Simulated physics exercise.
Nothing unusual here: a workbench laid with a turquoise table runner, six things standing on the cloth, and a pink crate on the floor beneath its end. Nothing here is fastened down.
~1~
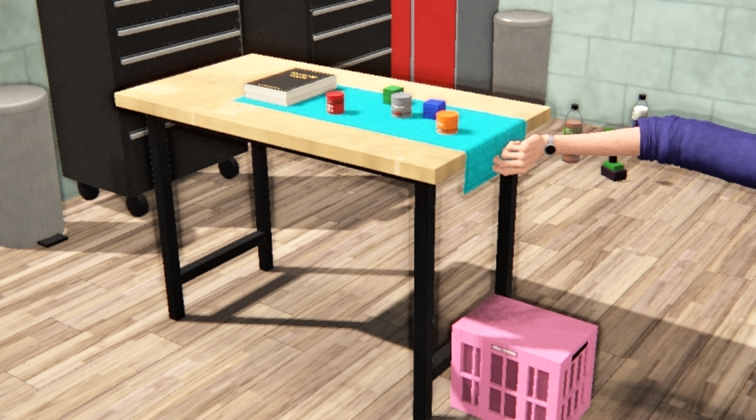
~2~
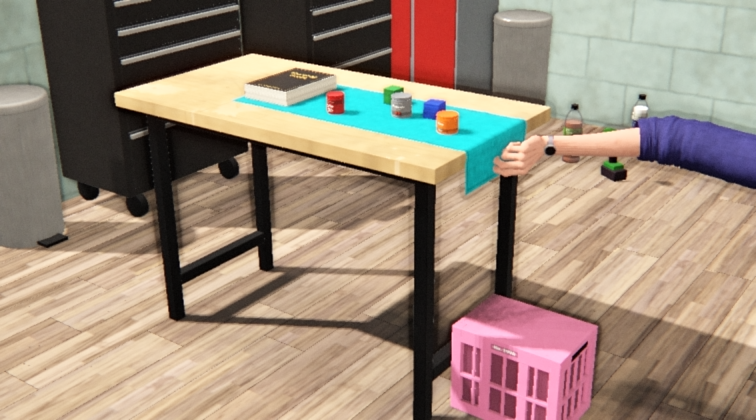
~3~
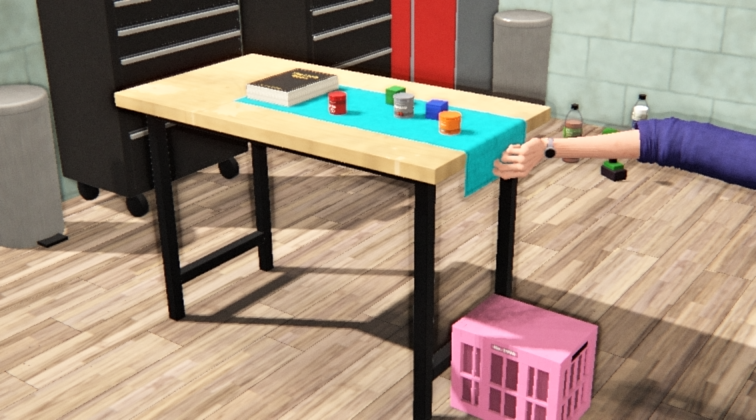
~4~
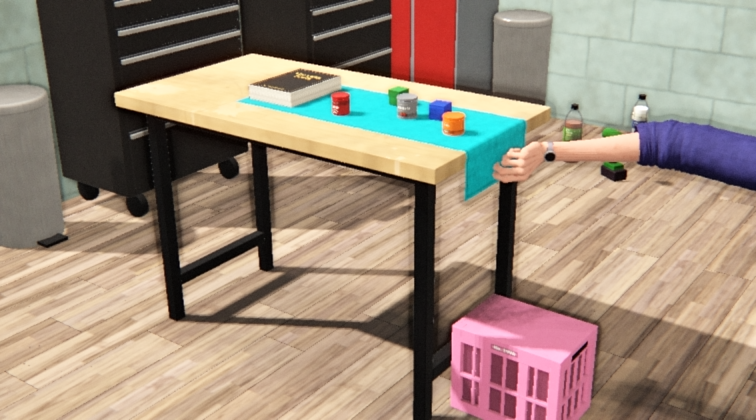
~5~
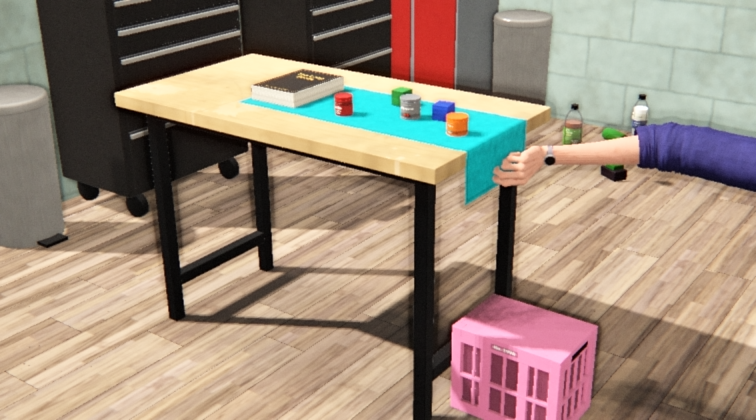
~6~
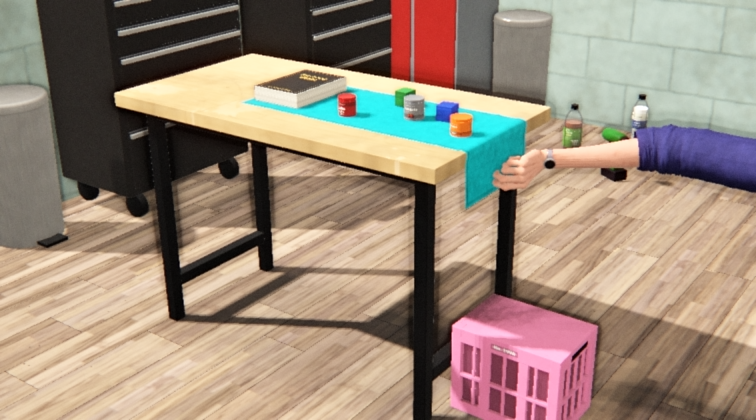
In a workshop, a hand at the right grips the hanging end of a turquoise runner on a workbench and slowly pulls it slightly down, while the book, small pots and cubes on it shift a little rightward together.
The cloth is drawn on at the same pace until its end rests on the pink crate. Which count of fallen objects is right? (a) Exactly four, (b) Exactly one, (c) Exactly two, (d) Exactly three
Option a: Exactly four.
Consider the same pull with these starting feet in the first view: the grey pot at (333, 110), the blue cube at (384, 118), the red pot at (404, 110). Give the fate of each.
Fate of the grey pot: It stays; fate of the blue cube: It goes; fate of the red pot: It goes.
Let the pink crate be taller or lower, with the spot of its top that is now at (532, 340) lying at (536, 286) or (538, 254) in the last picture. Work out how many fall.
Then 2 and 1.
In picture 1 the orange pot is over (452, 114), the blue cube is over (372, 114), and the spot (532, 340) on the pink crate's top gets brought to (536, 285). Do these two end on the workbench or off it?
Observed: Orange pot departs; blue cube remains seated.
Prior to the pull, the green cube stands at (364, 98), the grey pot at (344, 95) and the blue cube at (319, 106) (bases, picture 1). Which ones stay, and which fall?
Of the three, the green cube stays aboard, the grey pot stays aboard, the blue cube stays aboard.
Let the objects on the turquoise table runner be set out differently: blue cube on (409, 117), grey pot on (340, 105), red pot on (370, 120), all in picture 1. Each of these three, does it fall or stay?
Blue cube: Off; grey pot: Still on; red pot: Off.
Soon after, hem near (496, 243); orange pot gone.
Then, hem near (495, 293); orange pot, blue cube and grey pot gone.
At rest, hem on the crate; orange pot, blue cube, grey pot and green cube gone. The workbench loses four.
